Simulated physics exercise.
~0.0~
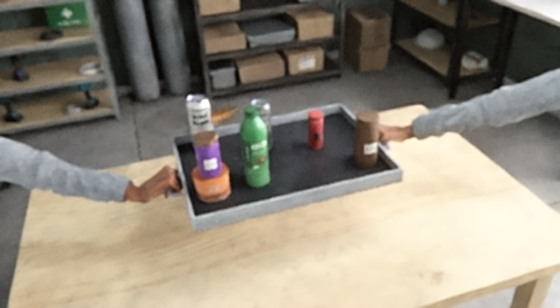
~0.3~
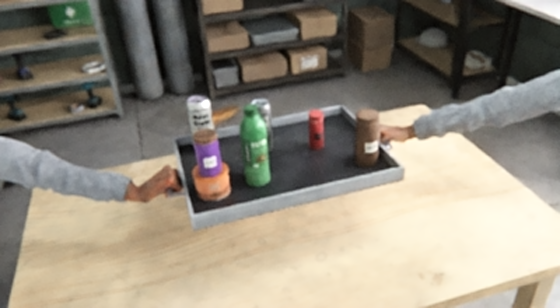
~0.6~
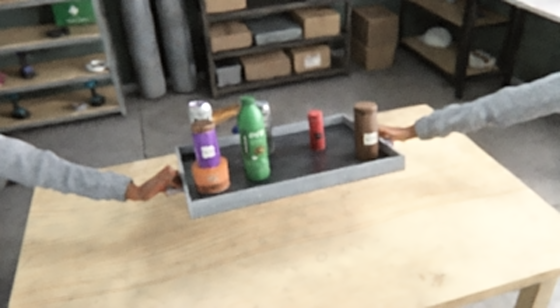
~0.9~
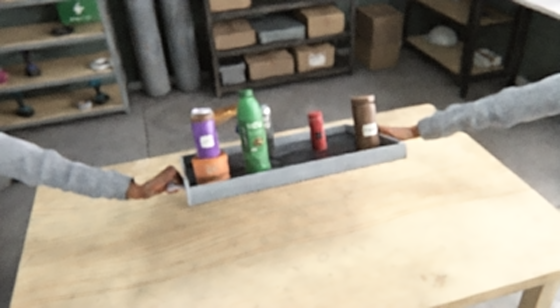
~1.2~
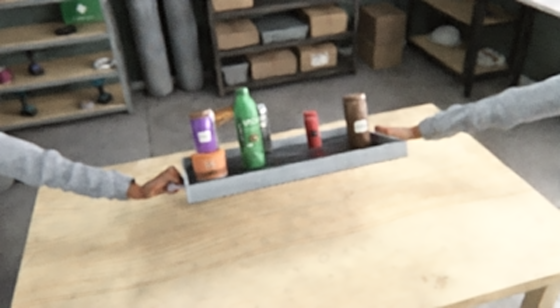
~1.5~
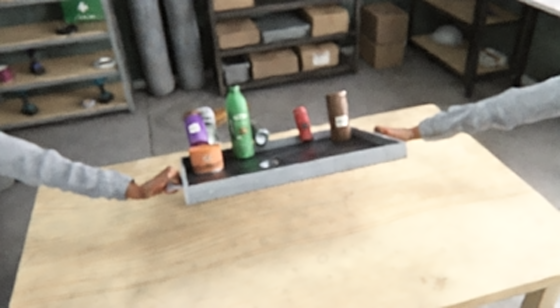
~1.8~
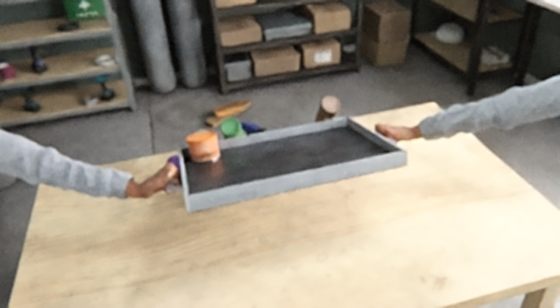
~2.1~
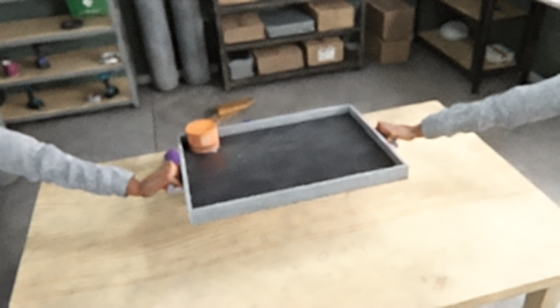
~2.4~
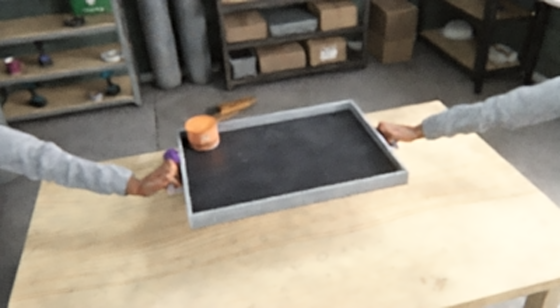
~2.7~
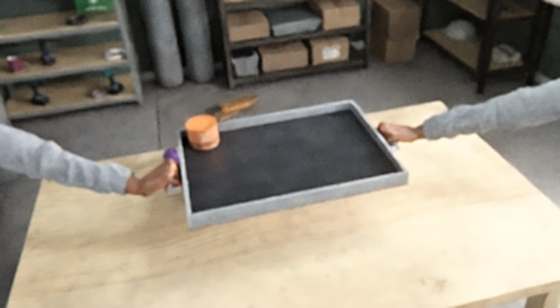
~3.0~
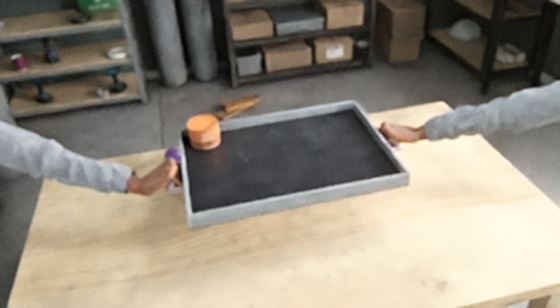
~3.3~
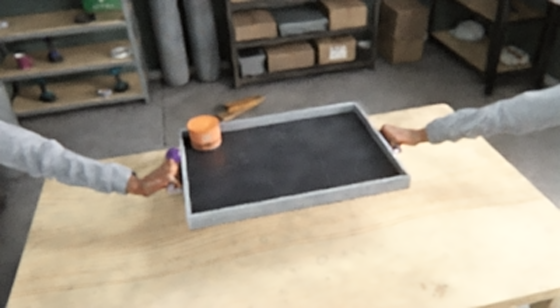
Above a wooden table in a storeroom, two hands tilting a tray away, bottles and cans falling off, orange tub staying on.
